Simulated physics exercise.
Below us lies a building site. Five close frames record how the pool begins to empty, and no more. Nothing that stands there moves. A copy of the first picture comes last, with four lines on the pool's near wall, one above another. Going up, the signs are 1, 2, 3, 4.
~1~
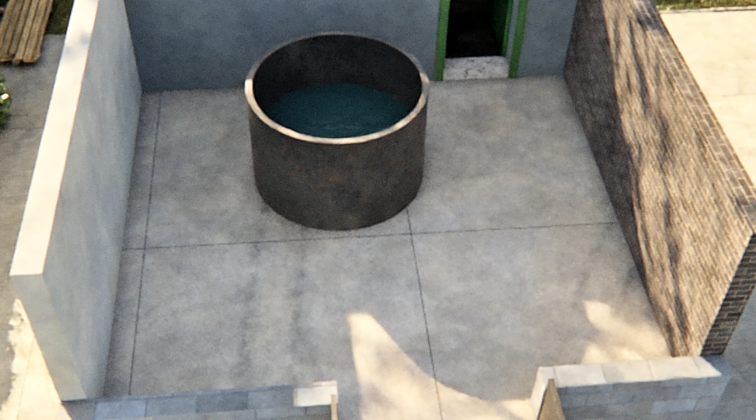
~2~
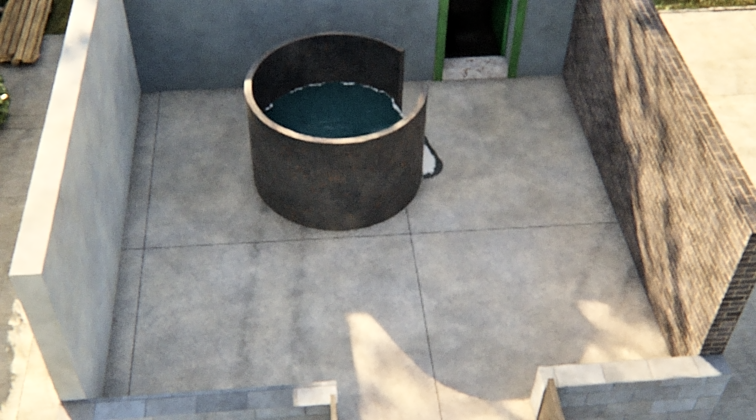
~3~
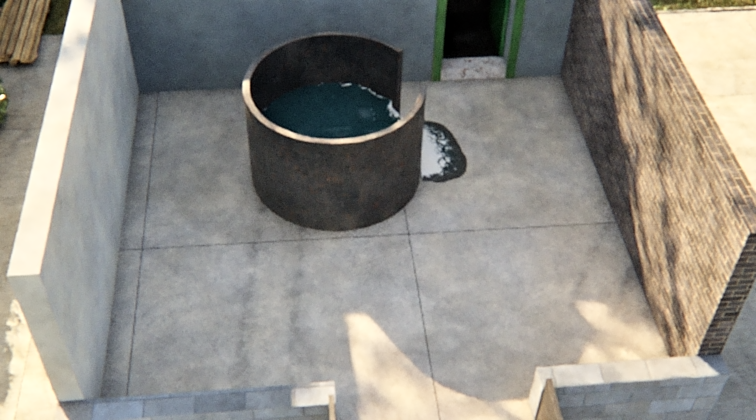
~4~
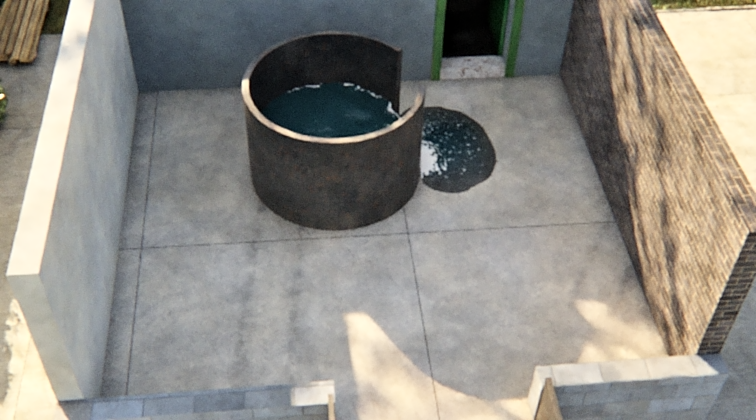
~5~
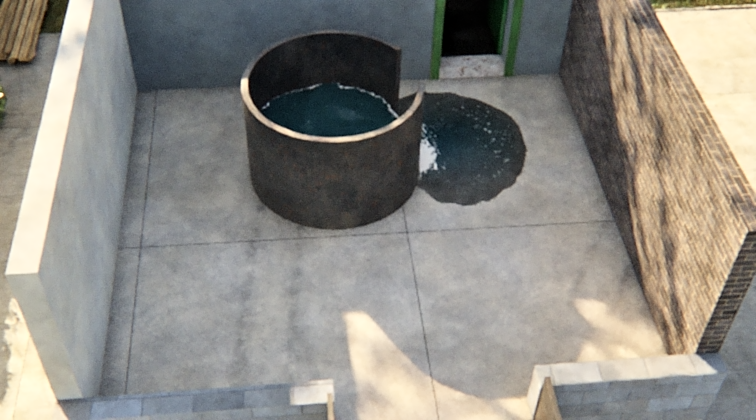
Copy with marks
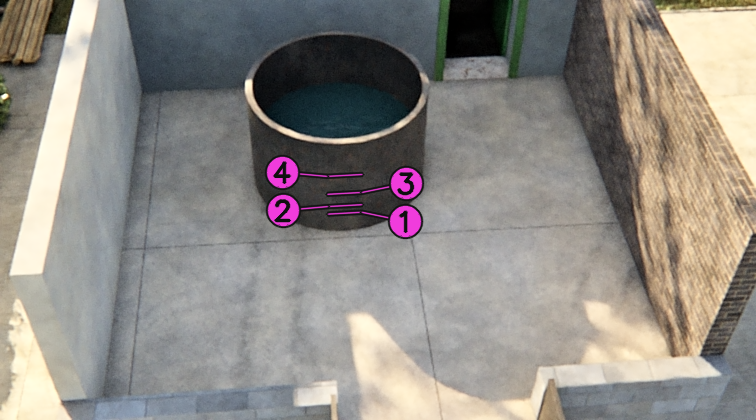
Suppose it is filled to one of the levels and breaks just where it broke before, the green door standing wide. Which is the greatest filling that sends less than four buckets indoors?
That is mark 3.
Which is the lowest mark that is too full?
That is mark 4.
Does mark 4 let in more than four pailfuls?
Yes.
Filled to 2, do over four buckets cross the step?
No, not at all.
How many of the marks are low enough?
Three of them.
On the marked copy, 1 at (345, 213); 2 at (344, 205); 3 at (344, 193); 4 at (344, 175); from the bottom up 1, 2, 3, 4.
Choosing 1, nothing gets over.
Choosing 2, nothing gets over.
Choosing 3, a splash gets over, under a bucket.
Choosing 4, about 9 bucketfuls get in.
